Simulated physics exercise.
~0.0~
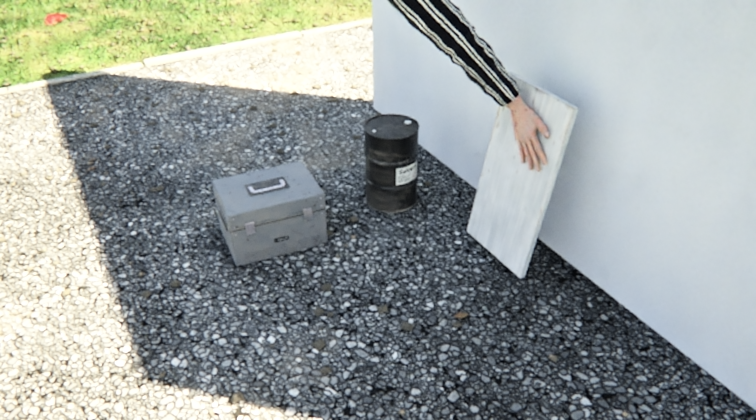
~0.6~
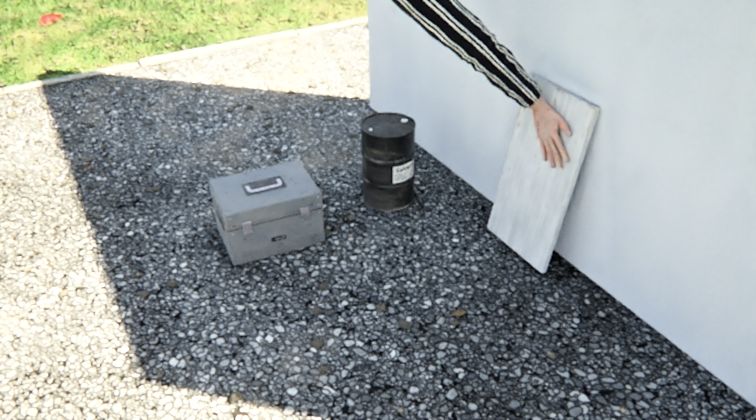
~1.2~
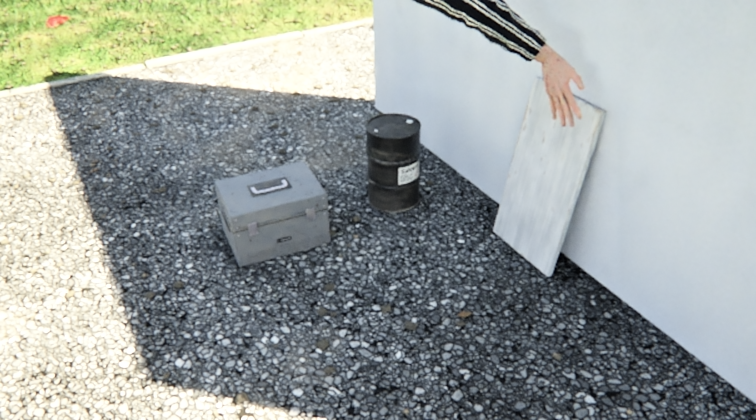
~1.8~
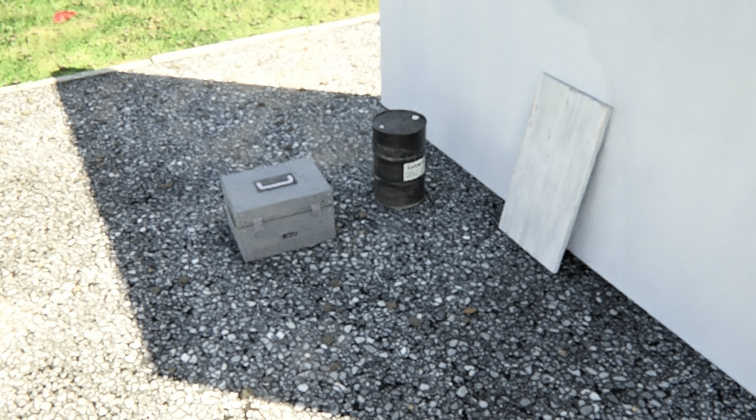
White board being shifted right along a wall by a hand that lets go, leaving it leaning near a canister and toolbox.
